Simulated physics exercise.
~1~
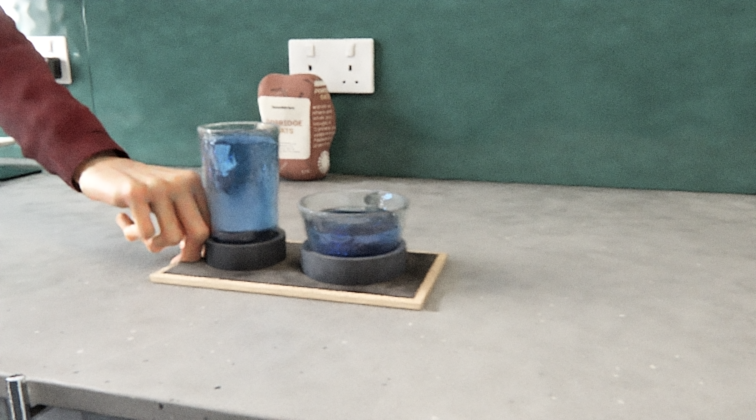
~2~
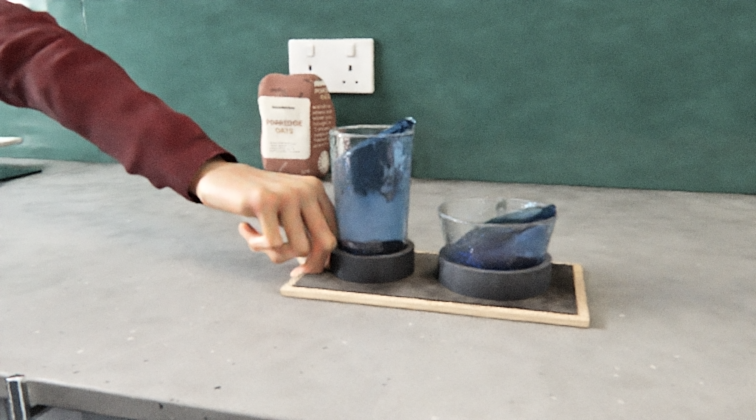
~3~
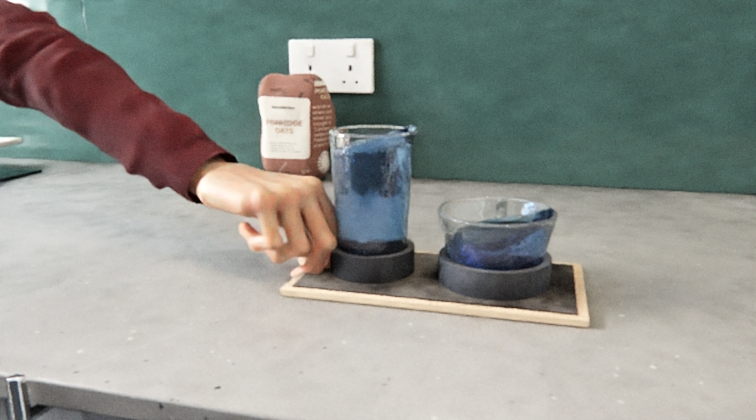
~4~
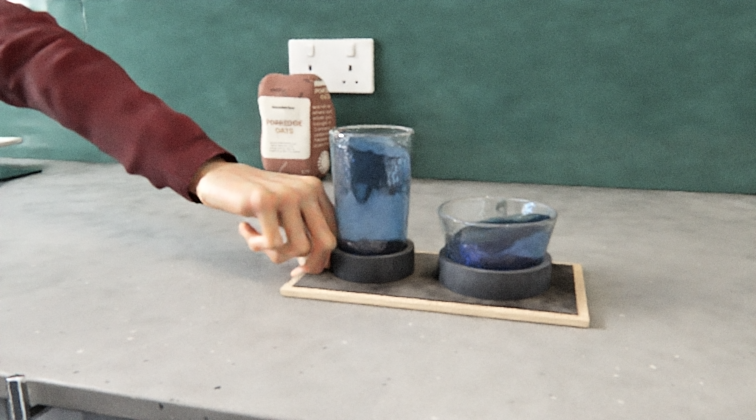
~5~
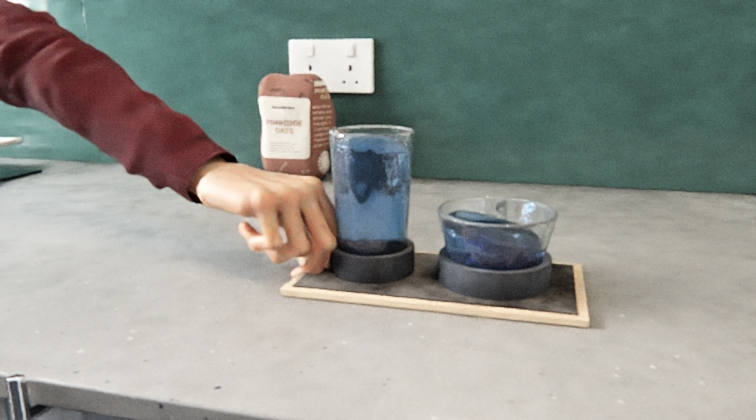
Hand sliding a tray with a tall glass and a bowl-like cup rightward, then stopping, blue water sloshing up and settling.
